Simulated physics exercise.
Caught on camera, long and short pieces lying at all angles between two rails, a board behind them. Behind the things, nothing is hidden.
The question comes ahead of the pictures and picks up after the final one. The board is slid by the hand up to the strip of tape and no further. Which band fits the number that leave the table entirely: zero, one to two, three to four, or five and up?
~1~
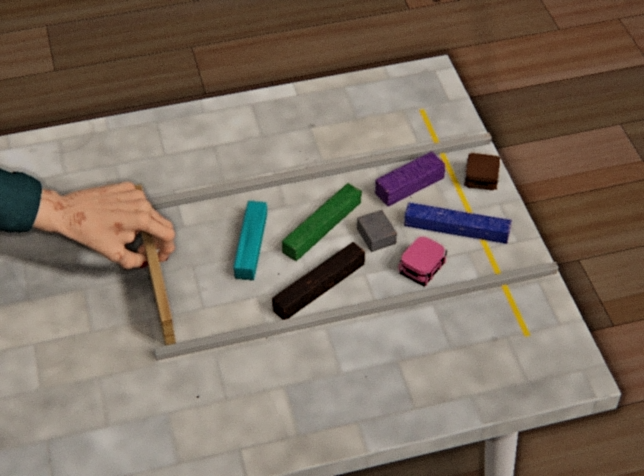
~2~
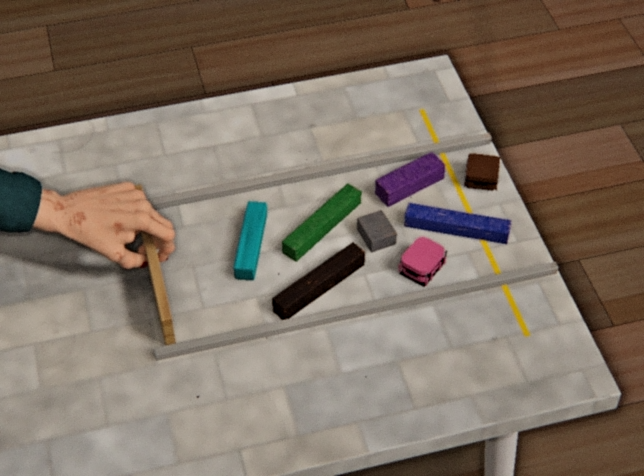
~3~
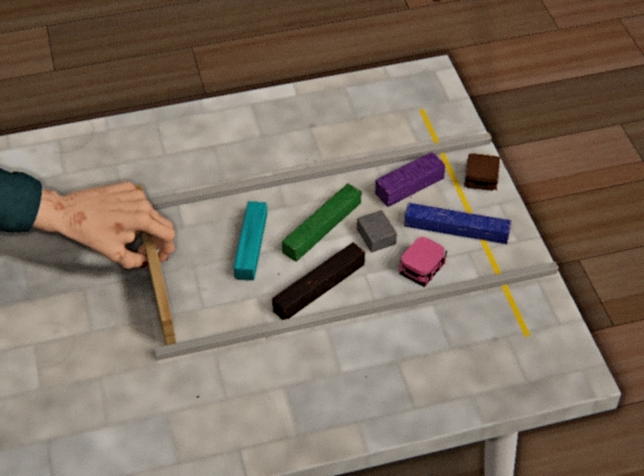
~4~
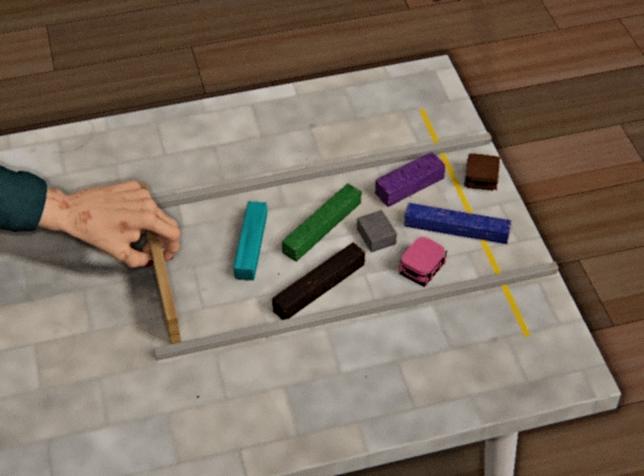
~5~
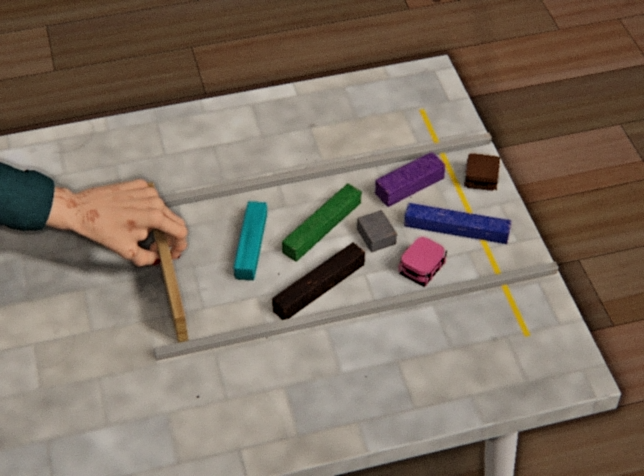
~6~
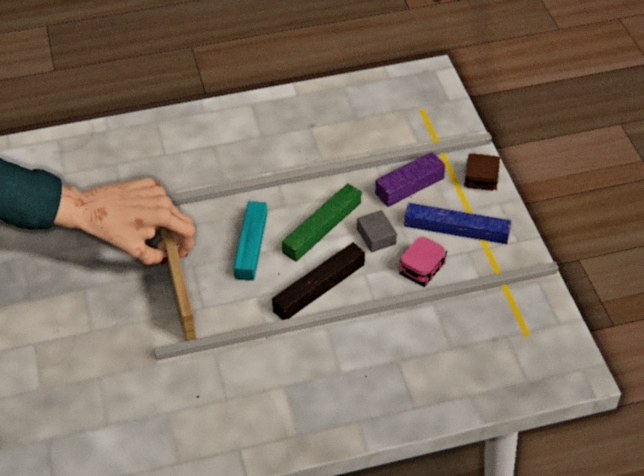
Honestly, a fair few fall - three or four of them.
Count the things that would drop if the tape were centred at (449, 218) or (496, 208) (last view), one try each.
First try 2, second try 6.
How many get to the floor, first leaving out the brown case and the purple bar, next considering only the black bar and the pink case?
The number is 1 for the first case and 3 for the second.
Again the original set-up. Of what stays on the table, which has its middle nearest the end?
Grey block.
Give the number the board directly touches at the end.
That makes 2.
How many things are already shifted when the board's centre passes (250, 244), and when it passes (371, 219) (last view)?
It comes to 1 for the first spot, 7 for the other.
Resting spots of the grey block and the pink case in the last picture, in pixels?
First: About (513, 180); second: About (540, 244).
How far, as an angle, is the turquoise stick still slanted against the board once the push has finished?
I'd say it's about 0° out of line.
Soon after, none off yet; brown case at rest near (482, 174); blue bar moving near (459, 221); purple bar at rest near (410, 179).
At rest, the number that fall off is three or four; fallen, purple bar, blue bar and brown case.
